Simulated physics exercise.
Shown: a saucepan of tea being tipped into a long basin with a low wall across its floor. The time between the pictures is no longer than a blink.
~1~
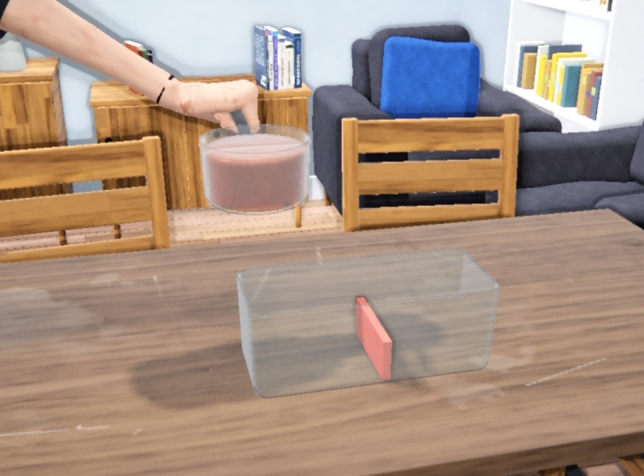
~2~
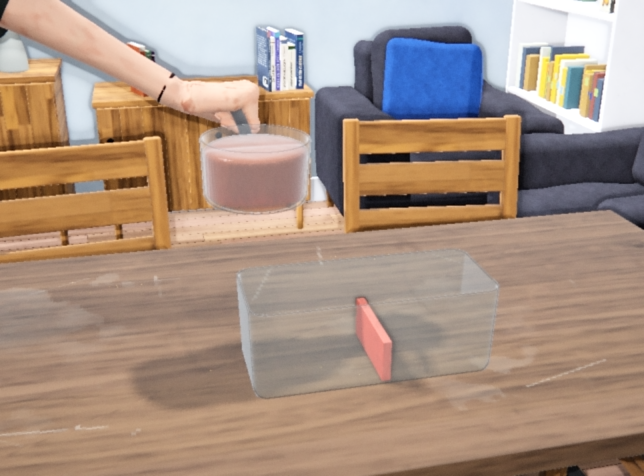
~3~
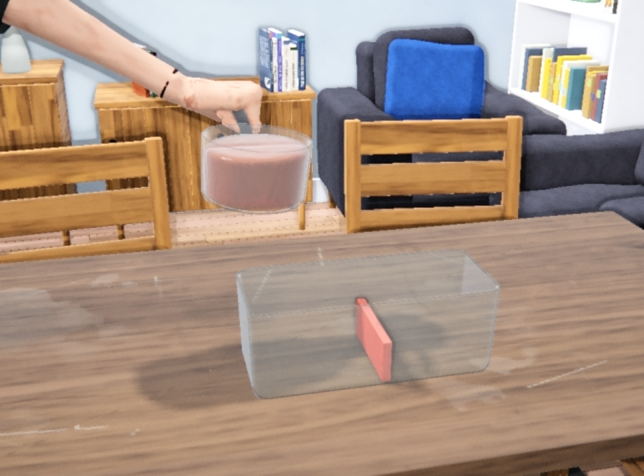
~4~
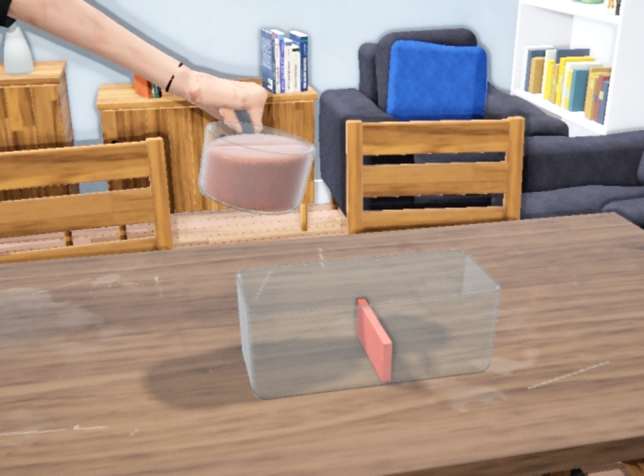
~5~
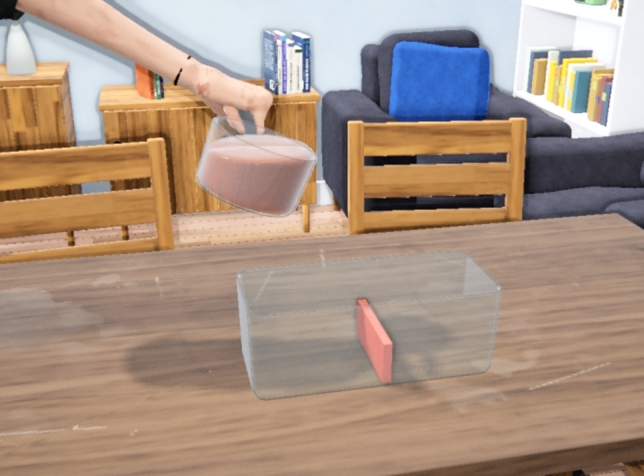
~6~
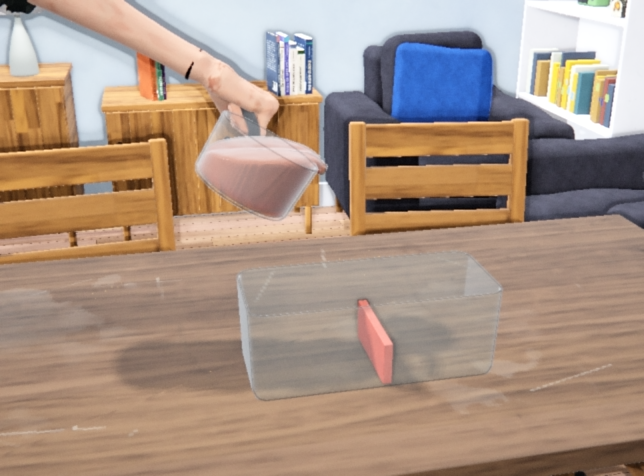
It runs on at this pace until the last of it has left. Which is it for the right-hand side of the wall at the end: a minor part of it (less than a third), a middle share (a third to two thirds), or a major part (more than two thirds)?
The share right of the wall will be small, below one third.
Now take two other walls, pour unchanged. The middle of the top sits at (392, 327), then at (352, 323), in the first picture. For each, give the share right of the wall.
The first placement gives around 10 percent, the second 60 percent.
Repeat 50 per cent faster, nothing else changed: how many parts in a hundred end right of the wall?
Roughly 10 in a hundred.
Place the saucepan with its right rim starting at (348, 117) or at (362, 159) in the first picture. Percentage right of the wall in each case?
In order, some 80 and 85 percent.
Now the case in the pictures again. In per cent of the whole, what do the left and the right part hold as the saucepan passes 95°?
On the left 15 %, on the right 10 %.
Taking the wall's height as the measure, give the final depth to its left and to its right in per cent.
Left part: 40 per cent, right part: 10 per cent.
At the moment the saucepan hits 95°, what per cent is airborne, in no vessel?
Roughly 45 percent.
A moment on, the saucepan is tipped on its side and 30 per cent is still to pour, 15 is left of the wall and 9 right of it.
Next, the saucepan is tipped right over and 5 per cent is still to pour, 66 is left of the wall and 20 right of it.
Then the saucepan is tipped right over and 0 per cent is still to pour, 73 is left of the wall and 21 right of it.
Later the saucepan is tipped right over and 0 per cent is still to pour, 75 is left of the wall and 22 right of it.
At rest 75 per cent lies left of the wall, 22 right of it and 3 outside.
